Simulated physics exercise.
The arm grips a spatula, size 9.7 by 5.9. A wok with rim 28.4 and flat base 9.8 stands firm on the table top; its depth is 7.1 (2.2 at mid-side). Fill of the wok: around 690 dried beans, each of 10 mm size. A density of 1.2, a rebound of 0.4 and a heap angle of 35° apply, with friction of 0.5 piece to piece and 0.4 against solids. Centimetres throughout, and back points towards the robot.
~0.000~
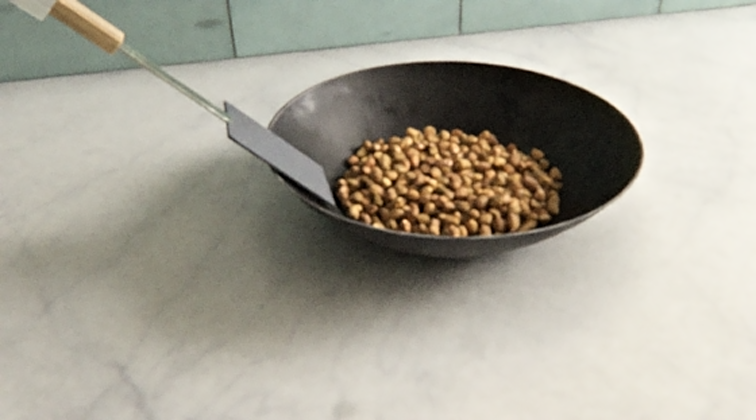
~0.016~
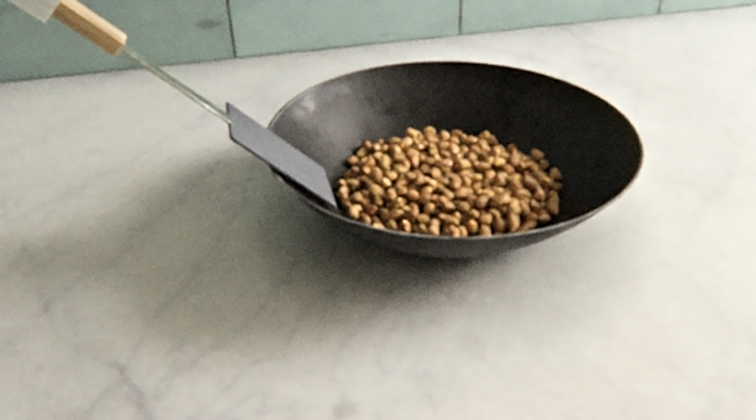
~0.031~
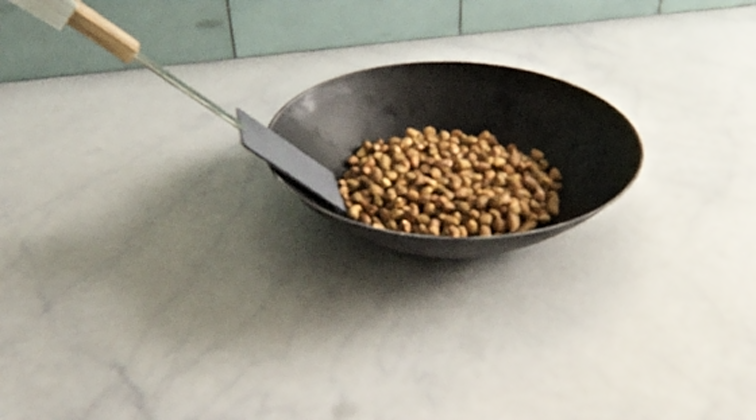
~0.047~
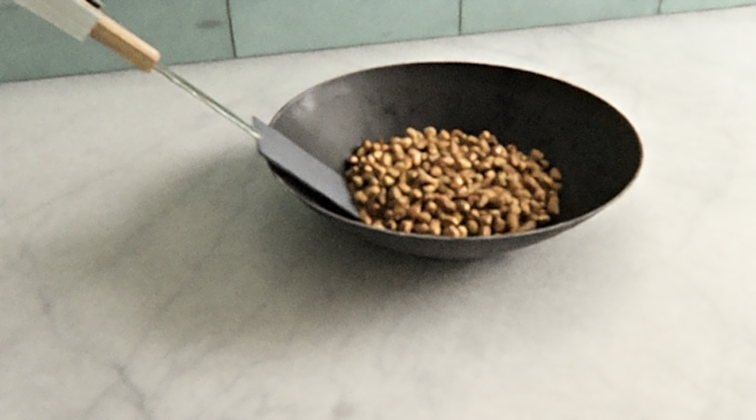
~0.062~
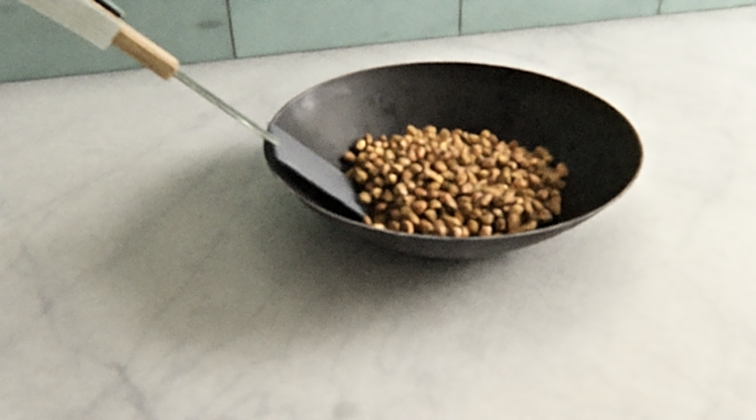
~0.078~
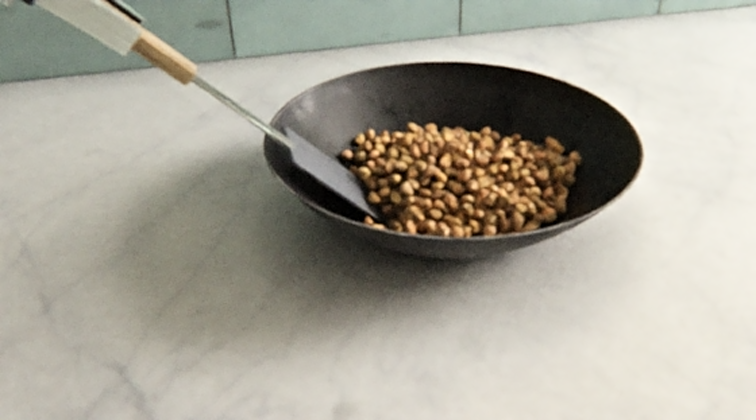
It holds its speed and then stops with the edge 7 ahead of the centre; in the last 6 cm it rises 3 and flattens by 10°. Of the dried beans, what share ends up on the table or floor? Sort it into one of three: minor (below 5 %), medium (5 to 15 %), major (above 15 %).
Minor, below 5 %.
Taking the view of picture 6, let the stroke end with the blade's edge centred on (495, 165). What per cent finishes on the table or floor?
I'd estimate about 0 per cent.
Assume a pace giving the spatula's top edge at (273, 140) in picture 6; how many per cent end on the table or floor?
Some 0 per cent.
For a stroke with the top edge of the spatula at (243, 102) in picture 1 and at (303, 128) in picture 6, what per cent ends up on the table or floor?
About 0 per cent.
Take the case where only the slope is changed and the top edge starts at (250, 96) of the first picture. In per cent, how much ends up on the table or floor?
Near 5 in a hundred.
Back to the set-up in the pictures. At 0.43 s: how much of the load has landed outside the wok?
Around 2 %.
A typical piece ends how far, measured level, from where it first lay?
Some 3 centimetres.
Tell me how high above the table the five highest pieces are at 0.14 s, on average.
Estimated height above table: Approx. 6 cm.
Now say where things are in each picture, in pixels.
In the first frame, spatula top edge at (226, 118), sloping 45°; upper third of the load around (452, 177), from x 340 to 555, top at y 130; 687 in the wok.
In the second frame, spatula top edge at (228, 119), sloping 45°; upper third of the load around (452, 177), from x 340 to 555, top at y 130.
In the third frame, spatula top edge at (239, 125), sloping 45°; upper third of the load around (452, 177), from x 340 to 555, top at y 130.
In the fourth frame, spatula top edge at (256, 133), sloping 45°; upper third of the load around (449, 177), from x 350 to 555, top at y 130.
In the fifth frame, spatula top edge at (272, 139), sloping 45°; upper third of the load around (451, 172), from x 350 to 560, top at y 130.
In the sixth frame, spatula top edge at (288, 144), sloping 45°; upper third of the load around (462, 168), from x 345 to 575, top at y 130; 687 in the wok.
By 0.14 s, sloping 45°, highest piece 7 above the table; 687 in the wok.
By 0.20 s, sloping 41°, highest piece 7 above the table; 687 in the wok.
By 0.43 s, sloping 35°, highest piece 8 above the table; 672 in the wok, 9 on the table or floor, 6 on the blade or in flight.
By 1.48 s, sloping 35°, highest piece 7 above the table; 671 in the wok, 16 on the table or floor.
Final count, 671 in the wok, 16 on the table or floor. That is 2 % on the table or floor.
